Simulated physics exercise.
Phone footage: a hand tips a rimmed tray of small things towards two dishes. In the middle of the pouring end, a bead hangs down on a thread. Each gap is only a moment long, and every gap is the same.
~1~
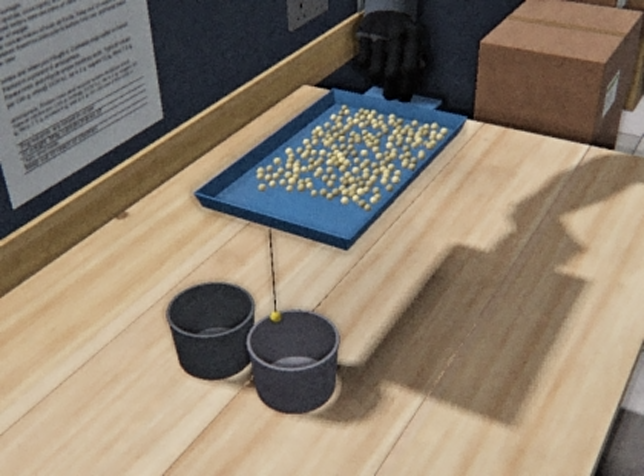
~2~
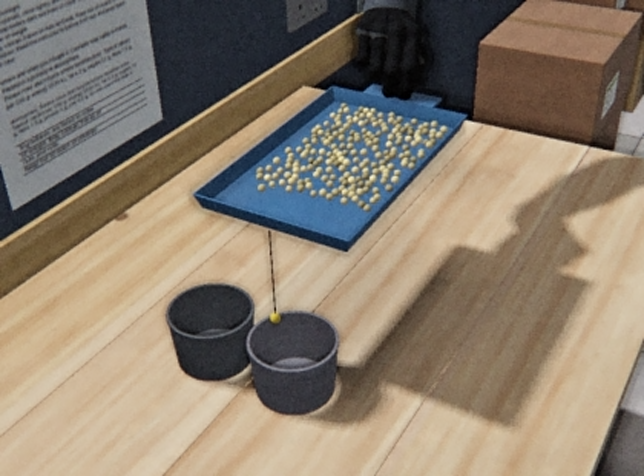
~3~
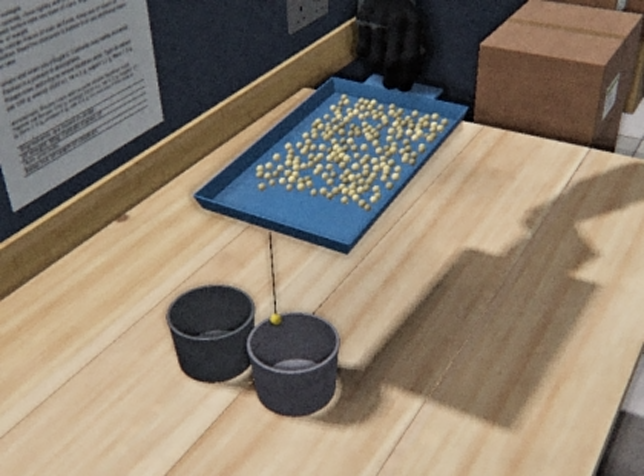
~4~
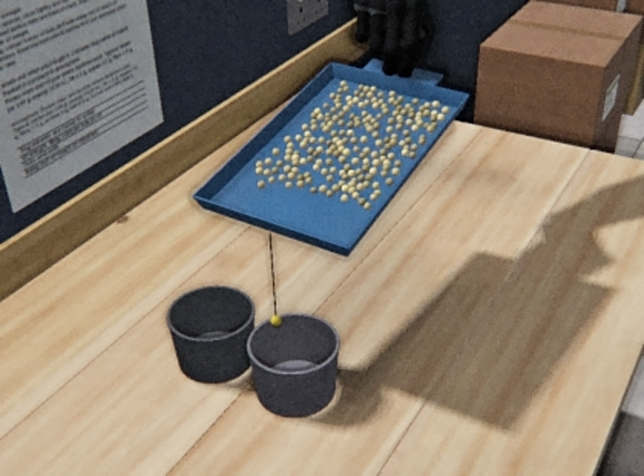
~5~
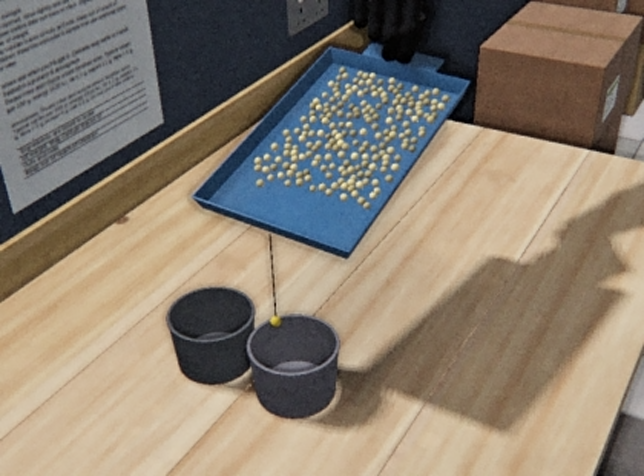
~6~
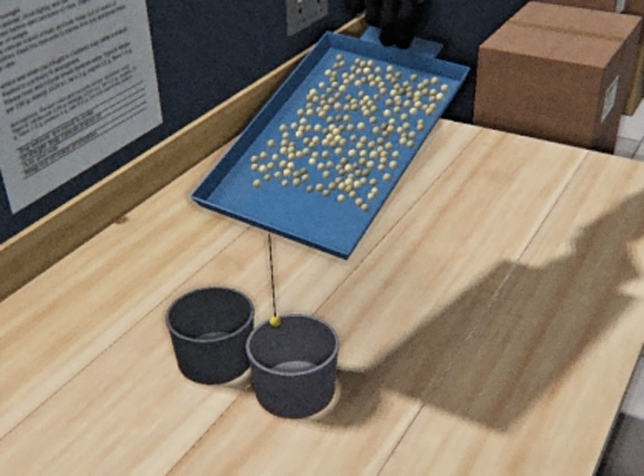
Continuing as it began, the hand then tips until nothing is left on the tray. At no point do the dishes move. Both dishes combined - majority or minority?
Minority.
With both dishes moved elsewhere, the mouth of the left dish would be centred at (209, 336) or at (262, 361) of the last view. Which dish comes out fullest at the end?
Well, first the dish at right, then the dish at right.
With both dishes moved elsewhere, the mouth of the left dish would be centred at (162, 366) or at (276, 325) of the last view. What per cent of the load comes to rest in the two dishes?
Some 10 percent in the first case, 40 percent in the second.
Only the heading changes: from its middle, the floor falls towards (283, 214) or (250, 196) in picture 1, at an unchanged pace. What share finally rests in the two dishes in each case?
Lab note: Try one about 30 %, try two about 80 %.
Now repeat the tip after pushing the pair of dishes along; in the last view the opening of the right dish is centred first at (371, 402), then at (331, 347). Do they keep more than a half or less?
Try 1: The greater share; try 2: A lesser share.
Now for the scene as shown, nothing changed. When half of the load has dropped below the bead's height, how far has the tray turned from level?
That happens at around 90°.
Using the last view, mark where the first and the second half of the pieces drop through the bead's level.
Half one: (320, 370), half two: (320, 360).
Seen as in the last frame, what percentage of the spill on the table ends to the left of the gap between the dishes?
20 in a hundred, roughly.
Soon after the last picture, tray tipped steeply; about two thirds on the tray; a stray few in the right dish; a small part outside both; about a quarter in the air.
A little later, tray tipped past a quarter turn; a stray few on the tray; about a quarter in the right dish; about two thirds outside both; a small part in the air.
Later still, tray tipped past a quarter turn; about a quarter in the right dish; most outside both.
At rest, tray tipped past a quarter turn; about a quarter in the right dish; none in the left dish; most outside both.
